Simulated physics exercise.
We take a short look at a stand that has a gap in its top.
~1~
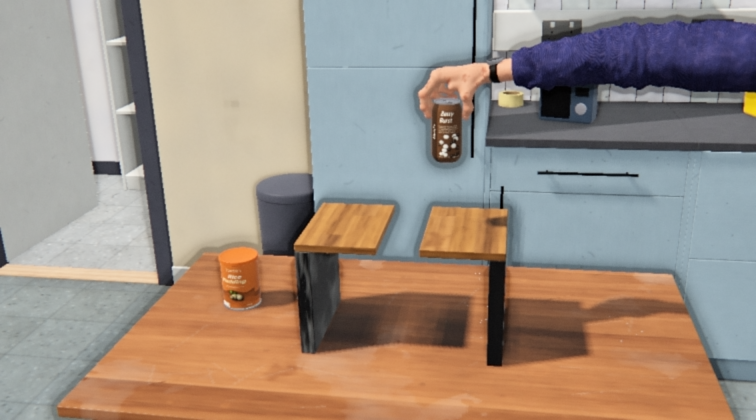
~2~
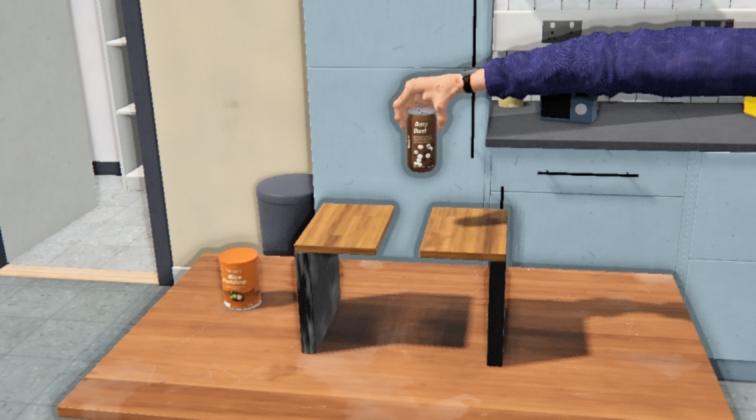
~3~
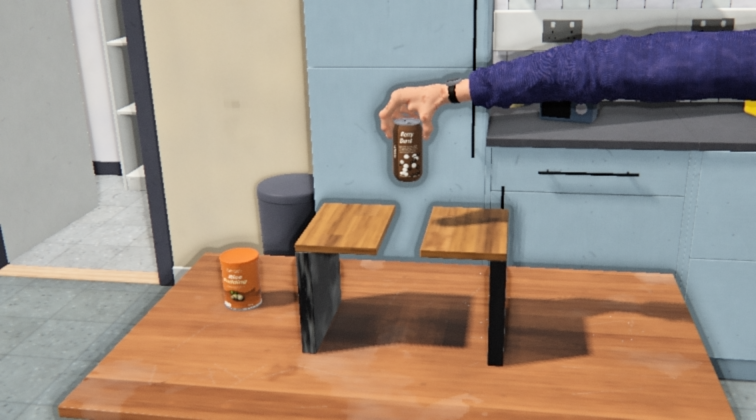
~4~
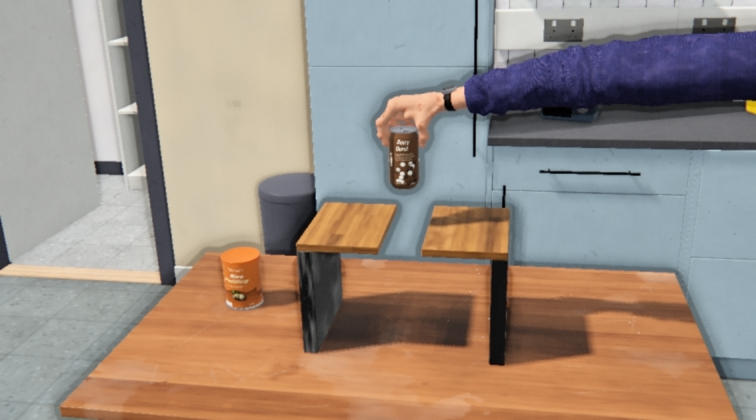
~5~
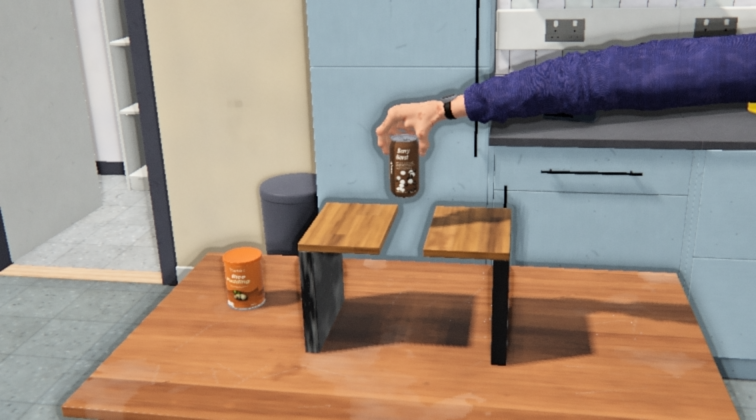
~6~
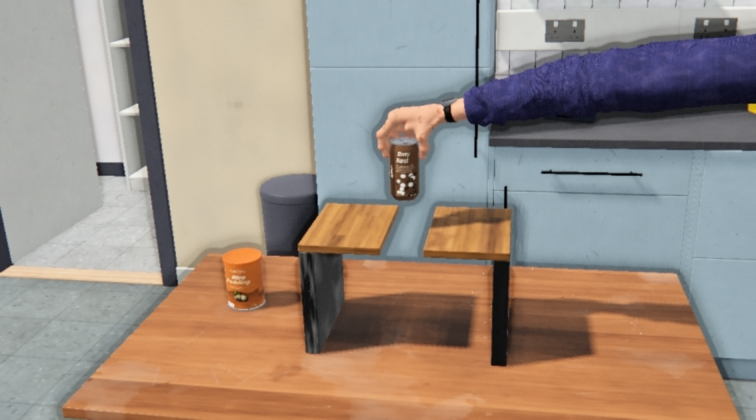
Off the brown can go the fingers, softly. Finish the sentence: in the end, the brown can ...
In the end, the brown can is on the table below the gap.
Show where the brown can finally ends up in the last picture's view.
The object finishes roughly at pixel (407, 306).
Then, 0.20 s on from there, brown can shifted well along near (405, 216).
Then, 0.30 s on from there, brown can shifted well along near (407, 299).
Then, 1.00 s on from there, brown can shifted well along near (407, 306).
In the end, moved from the start, brown can; orange tin unmoved. At the end, from the last picture's camera, brown can near (407, 306). The can reaches the table.
